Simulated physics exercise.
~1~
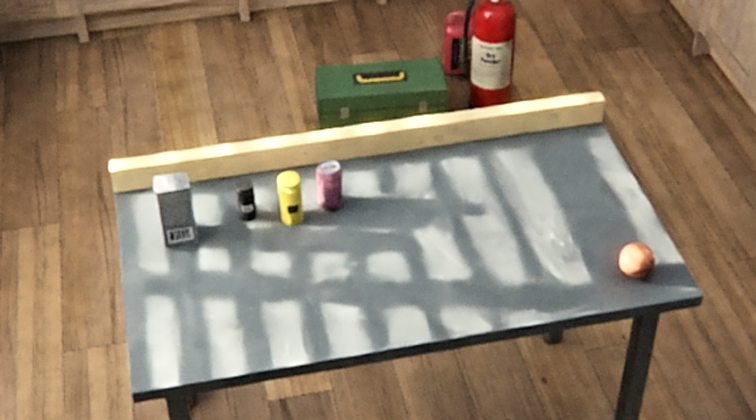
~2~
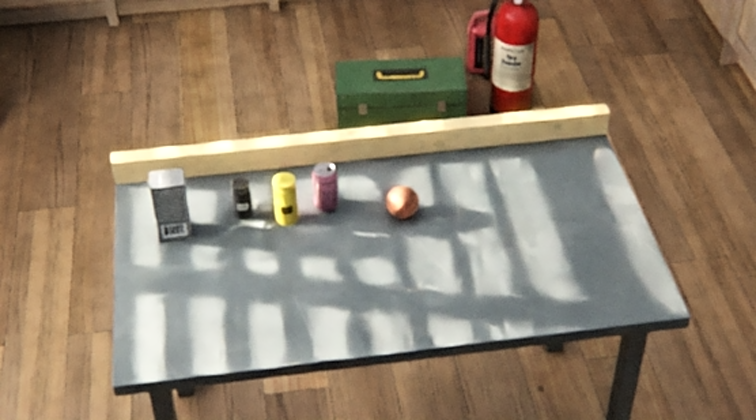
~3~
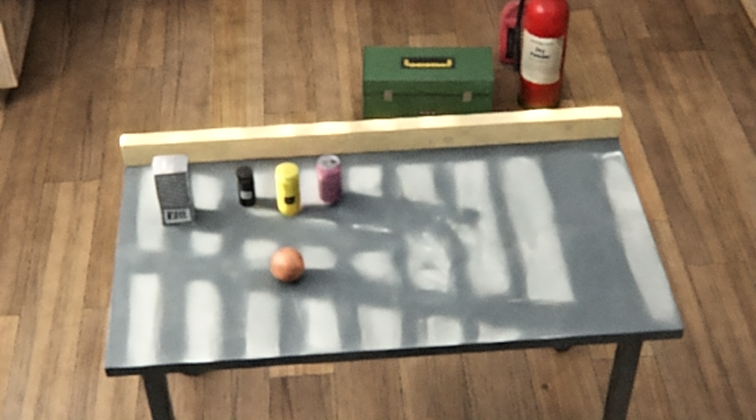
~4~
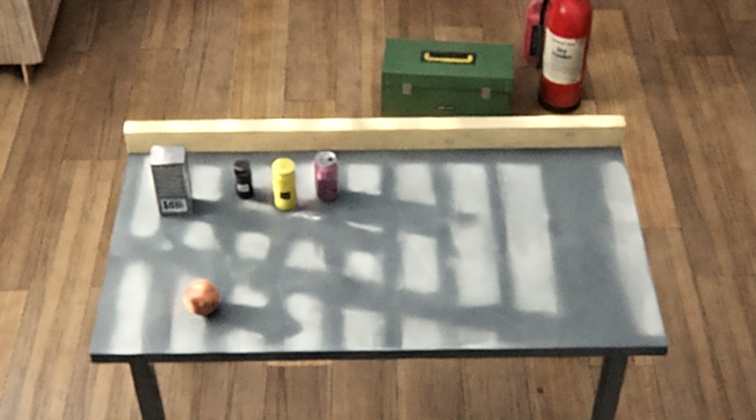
A grey table with a wooden strip along its far edge held a carton, two shakers and a pink can, while an orange ball rolled left from the right side, met the strip, then rolled toward the near left, leaving the others standing.
